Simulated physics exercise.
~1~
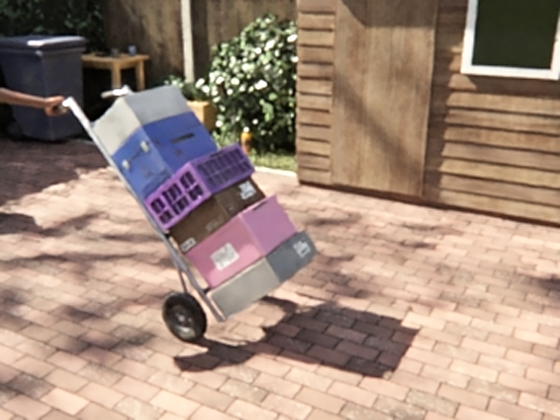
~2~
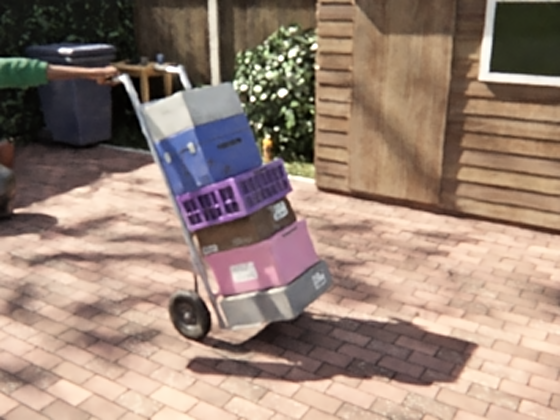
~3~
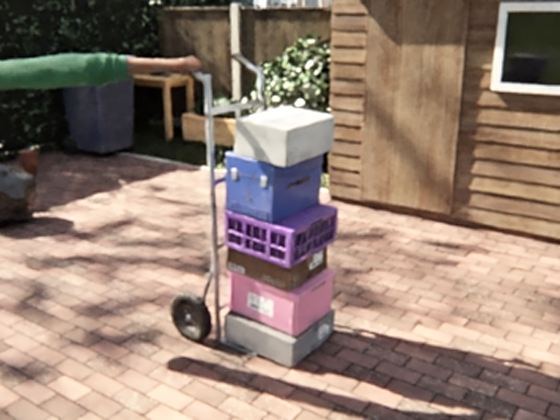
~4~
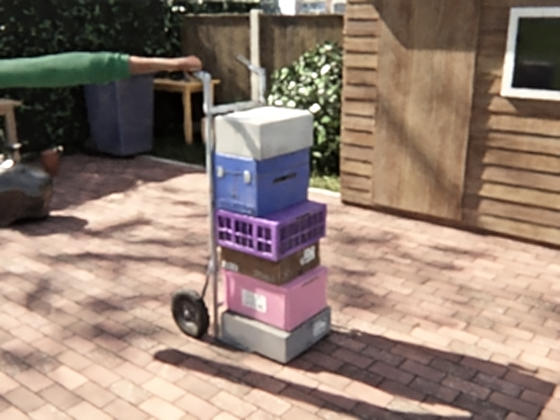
An arm in a green sleeve reaches in from the left and grips the handle of a two-wheeled barrow truck on a sunlit brick patio, seen from the side, with a wooden shed on the right and a bush behind. The leaning truck carries a stack with a white box on top, then a blue toolbox, a purple crate, a brown parcel, a pink tote and a grey parcel at the bottom. The arm swings the truck up from its tilt until it stands upright, and the boxes rock slightly as it stops. The view drifts a little sideways. The truck ends upright, still held, with the whole stack in place.
